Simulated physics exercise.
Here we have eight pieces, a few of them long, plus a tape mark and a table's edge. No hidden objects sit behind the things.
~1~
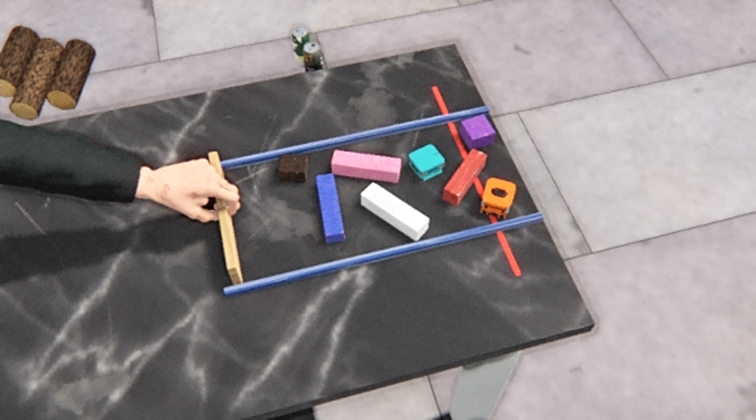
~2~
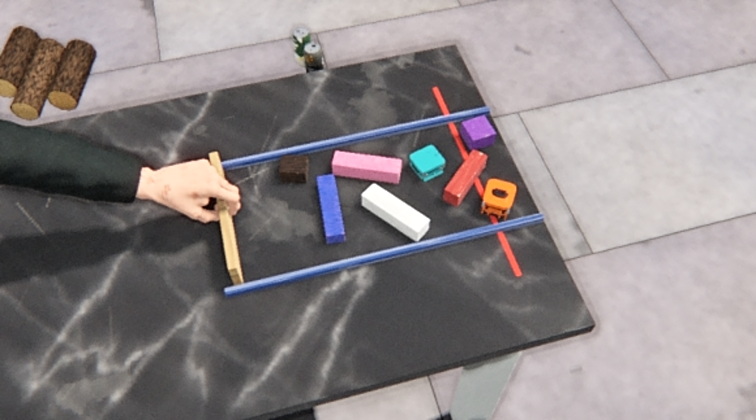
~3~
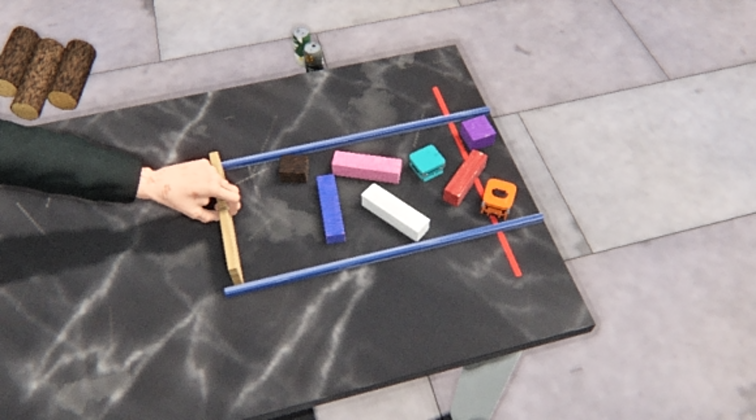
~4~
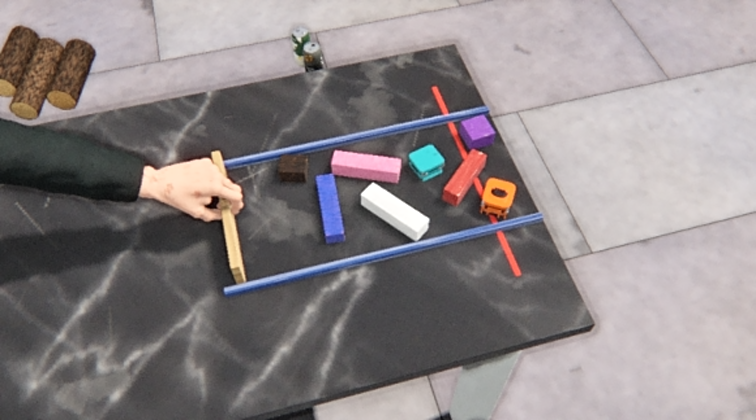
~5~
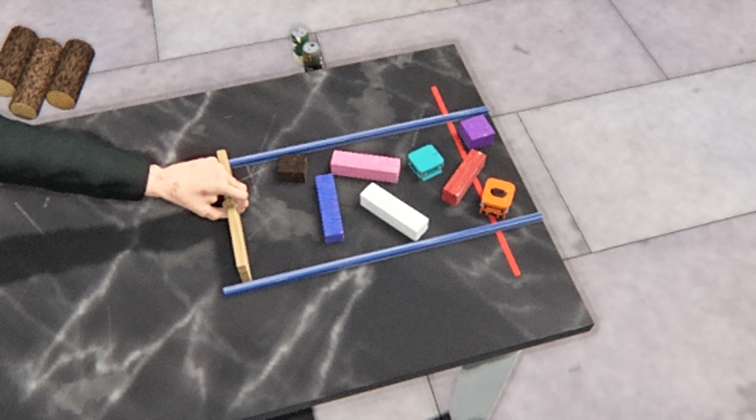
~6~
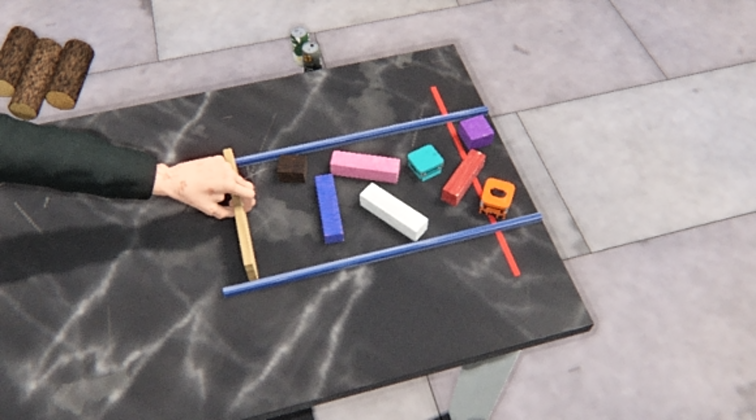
On a dark marble table, a hand slides a wooden board slightly right between blue rails, the coloured blocks ahead staying still.
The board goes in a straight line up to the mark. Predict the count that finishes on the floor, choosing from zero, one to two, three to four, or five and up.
The count on the floor is three to four.
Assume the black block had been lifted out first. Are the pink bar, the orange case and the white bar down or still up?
Taking them one by one, the pink bar holds its spot, the orange case drops away and the white bar holds its spot.
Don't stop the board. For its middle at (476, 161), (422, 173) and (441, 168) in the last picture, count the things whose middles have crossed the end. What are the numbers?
The counts are 4, 0 and 0, in that order.
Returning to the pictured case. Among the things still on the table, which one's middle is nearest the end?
The pink bar is it.
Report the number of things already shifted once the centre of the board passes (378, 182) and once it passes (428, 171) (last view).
Respectively 5 and 8.
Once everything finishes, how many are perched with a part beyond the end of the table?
Overhanging: 1.
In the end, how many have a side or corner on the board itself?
Count: 2.
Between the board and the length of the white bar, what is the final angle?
It is near 0° out of line.
Soon after, none off yet; purple block at rest near (476, 133); orange case at rest near (497, 199); red bar at rest near (464, 177).
After that, none off yet; purple block displaced about its own width near (486, 124); orange case displaced about its own width near (516, 198); red bar displaced about its own width near (504, 178).
In the end, the number that fall off is three or four; gone, turquoise case, red bar, orange case and purple block.
